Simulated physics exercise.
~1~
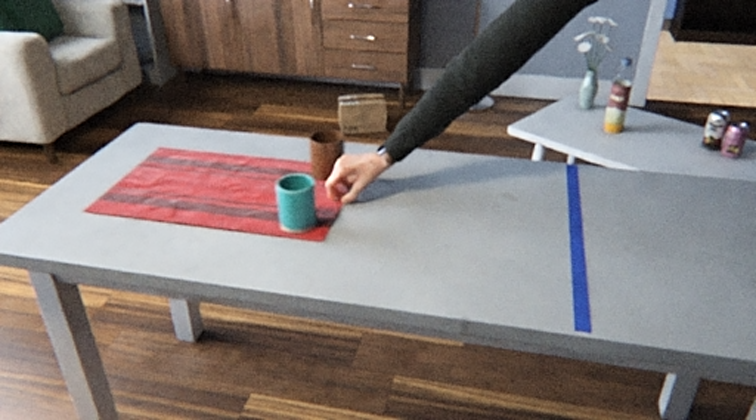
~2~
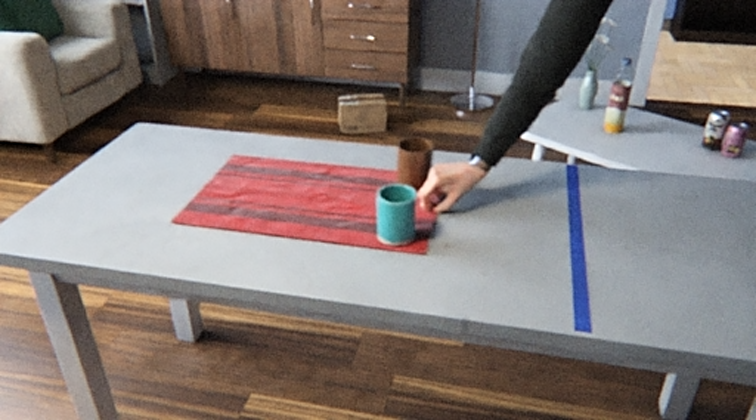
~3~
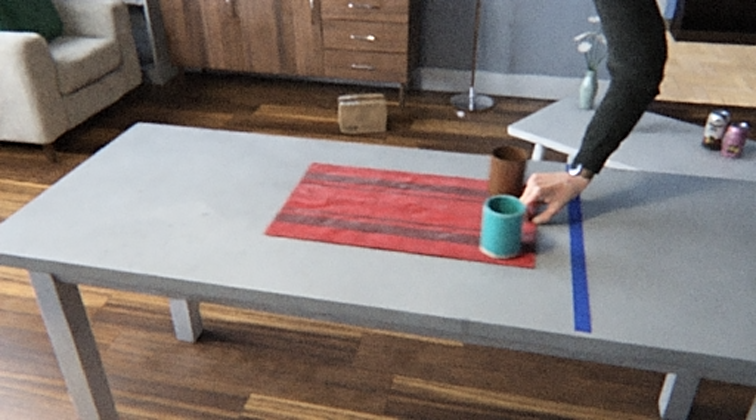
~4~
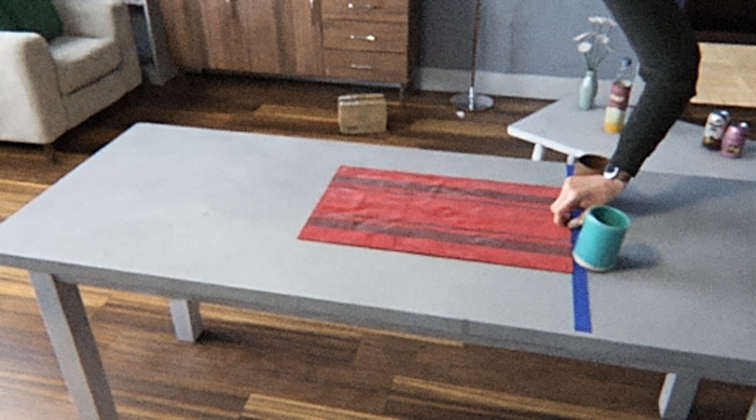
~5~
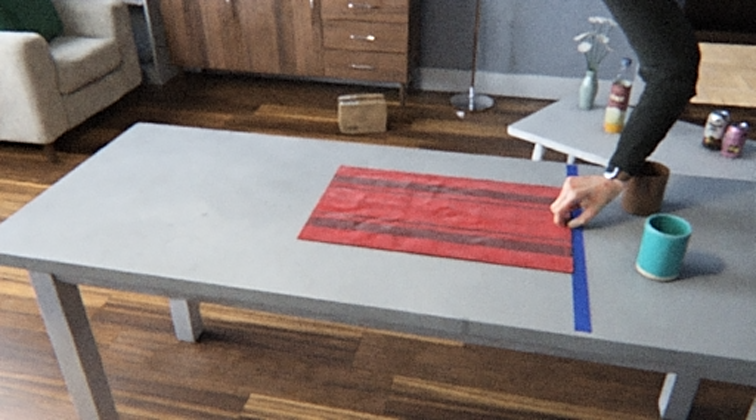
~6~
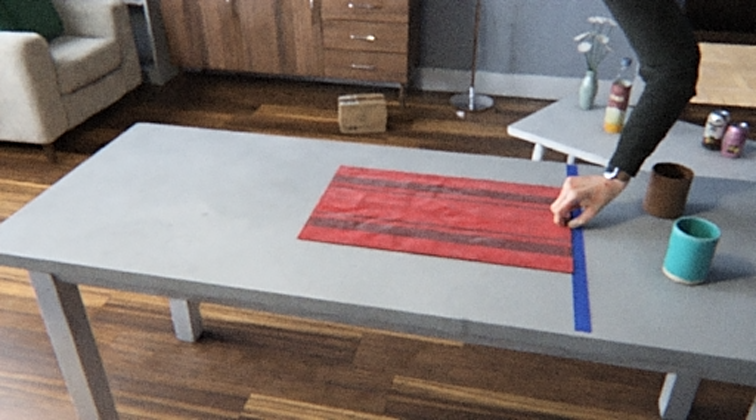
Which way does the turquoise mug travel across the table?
The turquoise mug travels to the right, first on the red mat and then past the tape.
